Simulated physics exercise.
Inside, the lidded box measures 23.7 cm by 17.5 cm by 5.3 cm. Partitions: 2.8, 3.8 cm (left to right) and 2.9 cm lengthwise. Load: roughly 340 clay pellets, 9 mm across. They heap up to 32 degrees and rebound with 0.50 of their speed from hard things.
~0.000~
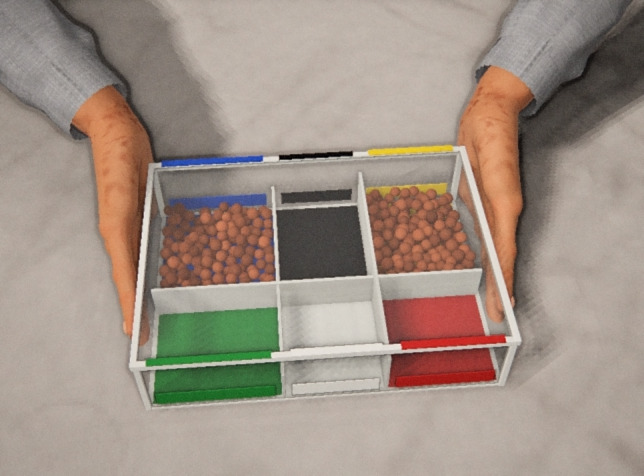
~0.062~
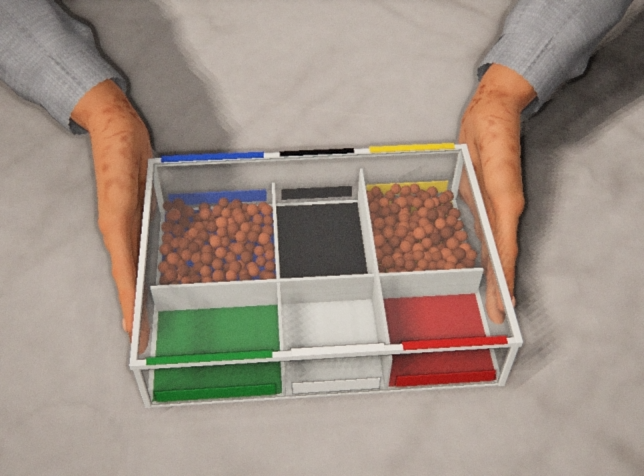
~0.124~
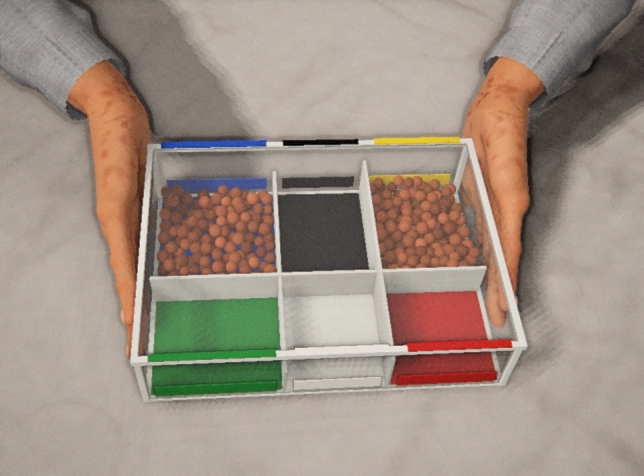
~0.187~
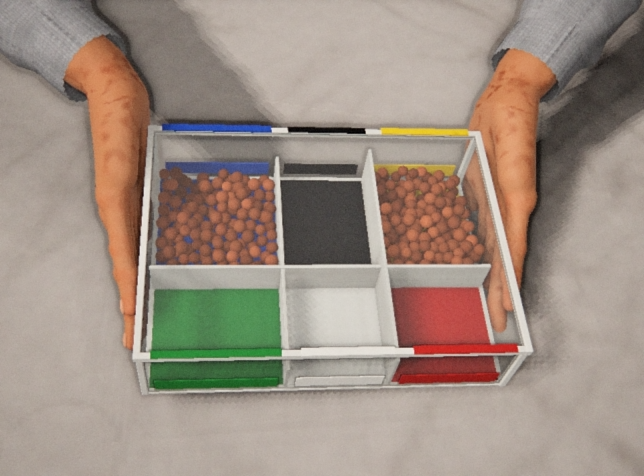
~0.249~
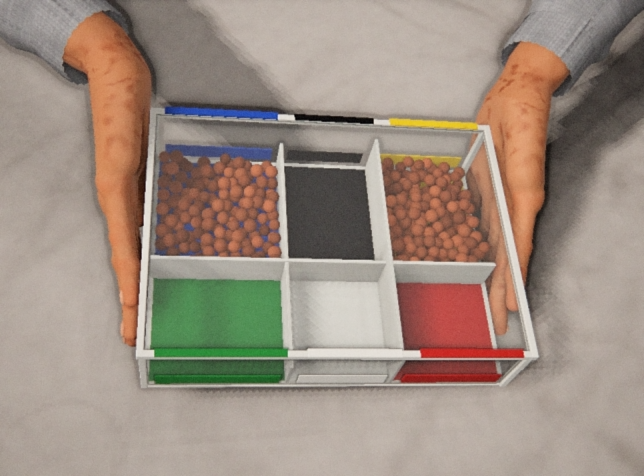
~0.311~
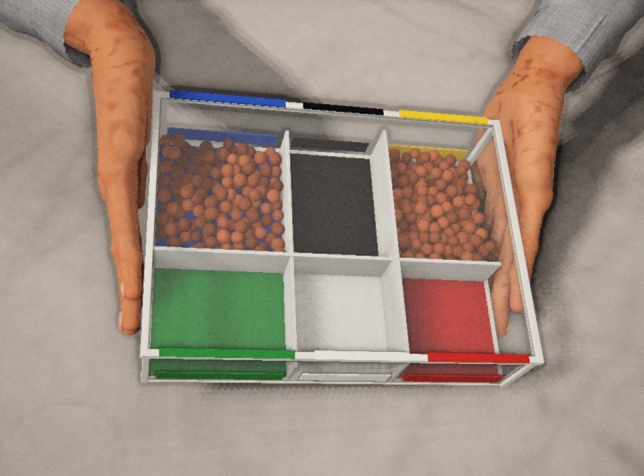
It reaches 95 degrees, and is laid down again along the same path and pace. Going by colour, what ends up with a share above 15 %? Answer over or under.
Red: Over, blue: Under, green: Under, yellow: Over, white: Over, black: Under.
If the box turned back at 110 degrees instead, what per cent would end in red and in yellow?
Red 50, yellow 25.
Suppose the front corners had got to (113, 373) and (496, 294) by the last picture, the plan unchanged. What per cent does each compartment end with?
Red 5; blue 35; green 20; yellow 35; white 0; black 0.
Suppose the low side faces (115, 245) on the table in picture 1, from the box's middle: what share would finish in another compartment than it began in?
Some 15 per cent.
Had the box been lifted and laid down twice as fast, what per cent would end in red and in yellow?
Red 35; yellow 35.
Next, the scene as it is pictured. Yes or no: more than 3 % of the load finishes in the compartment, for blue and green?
Blue yes; green no.
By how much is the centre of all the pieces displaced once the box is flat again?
Some 9.0 cm.
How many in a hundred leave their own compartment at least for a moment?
Some 70 per cent.
After 1.44 s, tilt 95 degrees; red 25 %, blue 30 %, yellow 35 %, white 5 %.
After 2.19 s, tilt 42 degrees; red 40 %, blue 5 %, yellow 25 %, white 25 %.
Then, at 2.97 s, tilt 0 degrees; red 40 %, blue 5 %, yellow 25 %, white 25 %.
By 3.3 s all is still; red 40 %, blue 5 %, green 0 %, yellow 25 %, white 25 %, black 0 %.
